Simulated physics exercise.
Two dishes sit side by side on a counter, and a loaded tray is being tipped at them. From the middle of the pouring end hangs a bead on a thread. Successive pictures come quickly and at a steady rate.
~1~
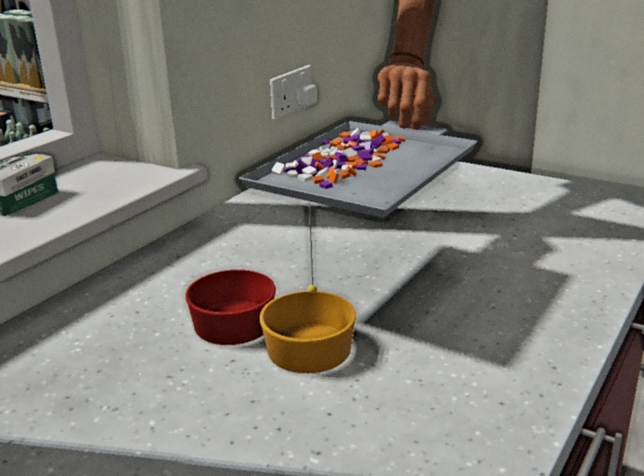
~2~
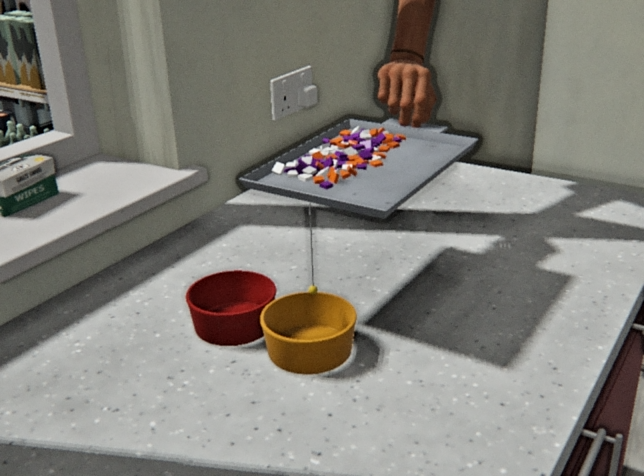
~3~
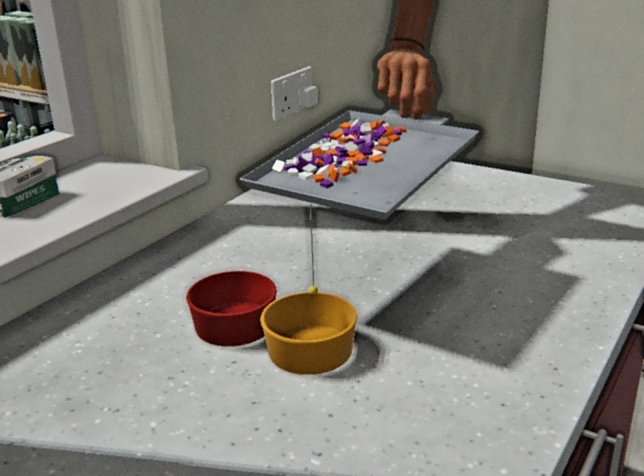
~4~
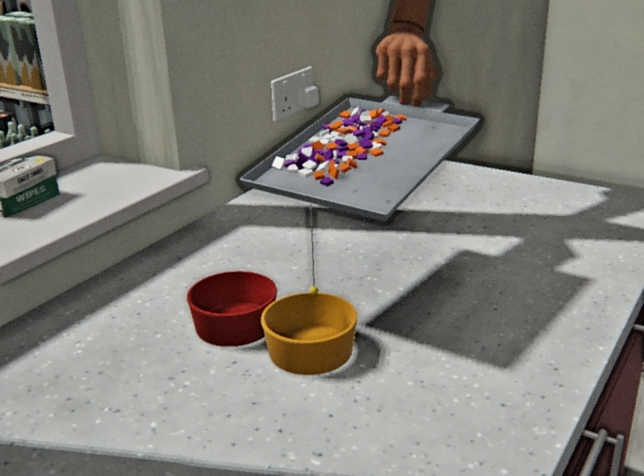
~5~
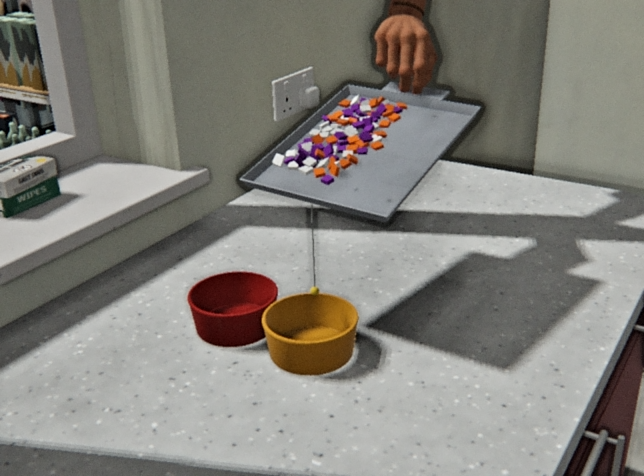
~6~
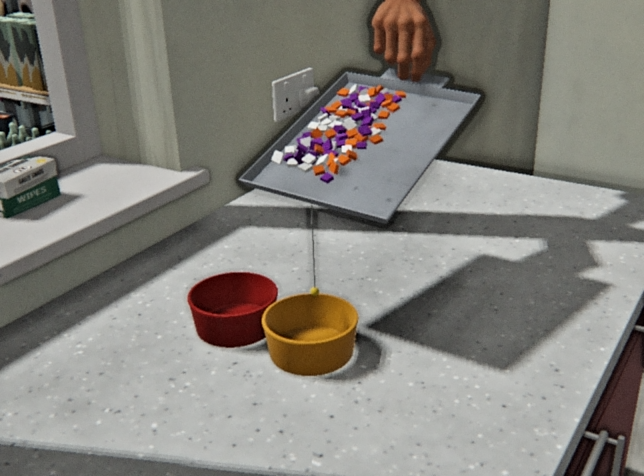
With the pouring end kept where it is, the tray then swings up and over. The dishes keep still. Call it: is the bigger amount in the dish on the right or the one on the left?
It is in the one on the right.
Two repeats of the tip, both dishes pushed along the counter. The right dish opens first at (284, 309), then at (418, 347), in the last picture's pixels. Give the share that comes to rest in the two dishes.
In order, about 40 and 50 in a hundred.
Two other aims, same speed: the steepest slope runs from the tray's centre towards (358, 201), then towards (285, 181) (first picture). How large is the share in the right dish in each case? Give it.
I'd expect around 30 in a hundred first and around 0 in a hundred second.
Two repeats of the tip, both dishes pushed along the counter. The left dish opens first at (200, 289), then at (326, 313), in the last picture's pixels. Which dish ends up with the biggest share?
Try 1: The right-side dish; try 2: The left-side dish.
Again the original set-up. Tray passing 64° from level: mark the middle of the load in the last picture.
Roughly at (308, 190).
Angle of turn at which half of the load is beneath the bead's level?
80°.
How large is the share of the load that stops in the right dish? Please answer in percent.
Roughly 50 in a hundred.
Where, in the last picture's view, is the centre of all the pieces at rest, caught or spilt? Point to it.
Around (307, 355).
Just after the last frame, tray tipped steeply; the larger part on the tray; about a tenth in the air.
A moment on, tray tipped past a quarter turn; roughly half in the right dish; about a tenth in the left dish; roughly a third outside both; about a tenth in the air.
Further on, tray tipped past a quarter turn; roughly half in the right dish; about a tenth in the left dish; roughly a third outside both.
When it is over, tray tipped past a quarter turn; roughly half in the right dish; about a tenth in the left dish; roughly a third outside both.
